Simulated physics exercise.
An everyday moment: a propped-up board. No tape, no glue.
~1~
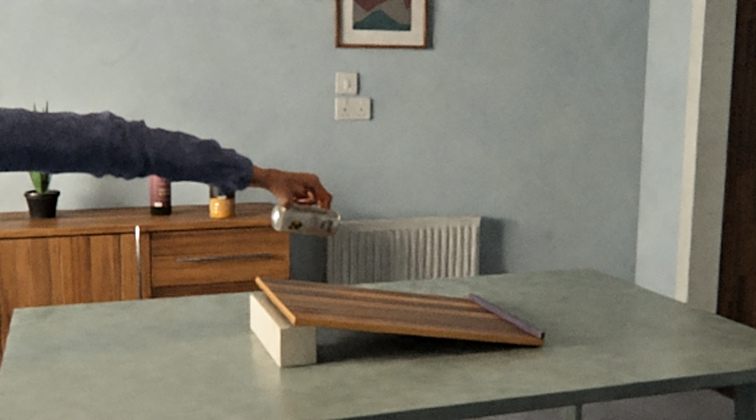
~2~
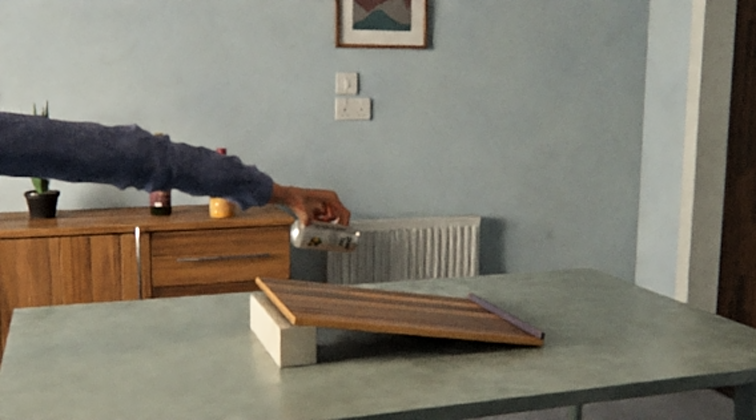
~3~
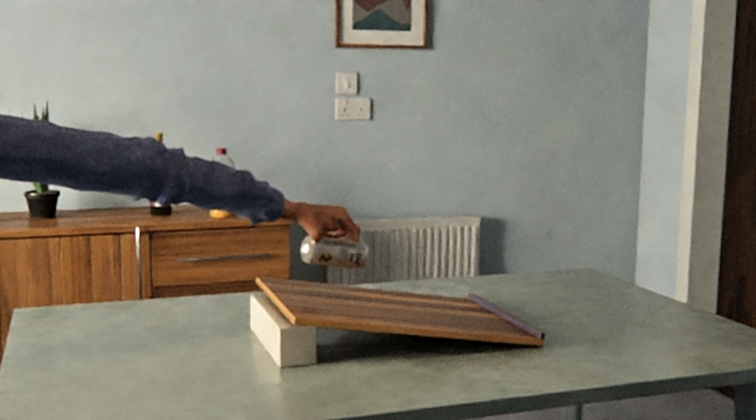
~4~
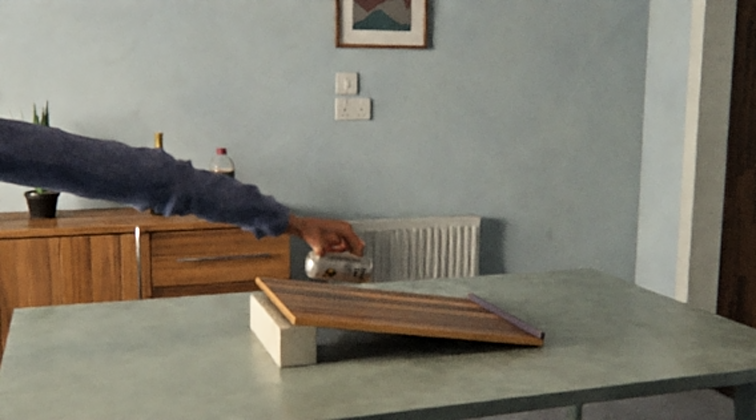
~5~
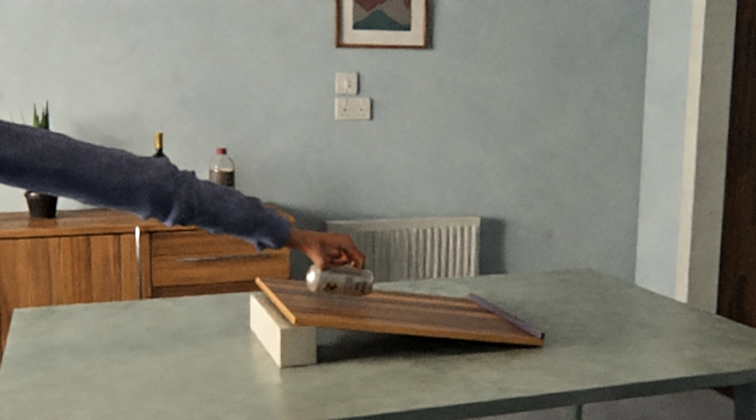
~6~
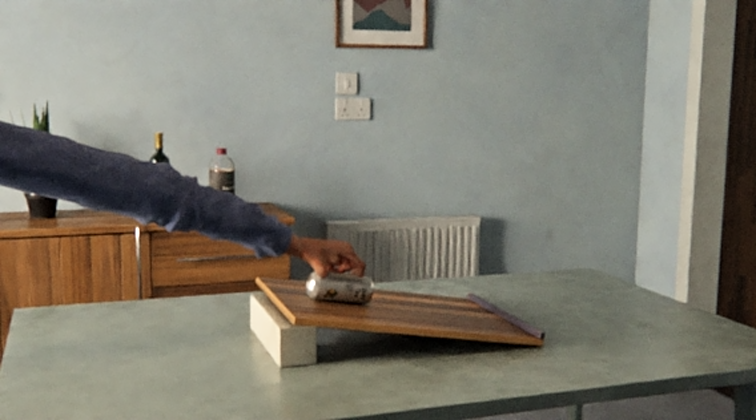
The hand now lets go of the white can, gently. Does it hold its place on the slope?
It remains at rest.
Then, 0.20 s on from there, no change.
Then, 0.40 s on from there, white can resting near (340, 288).
In the end, it is unmoved. At the end, from the last picture's camera, white can near (340, 288). The white can stays where it is put.
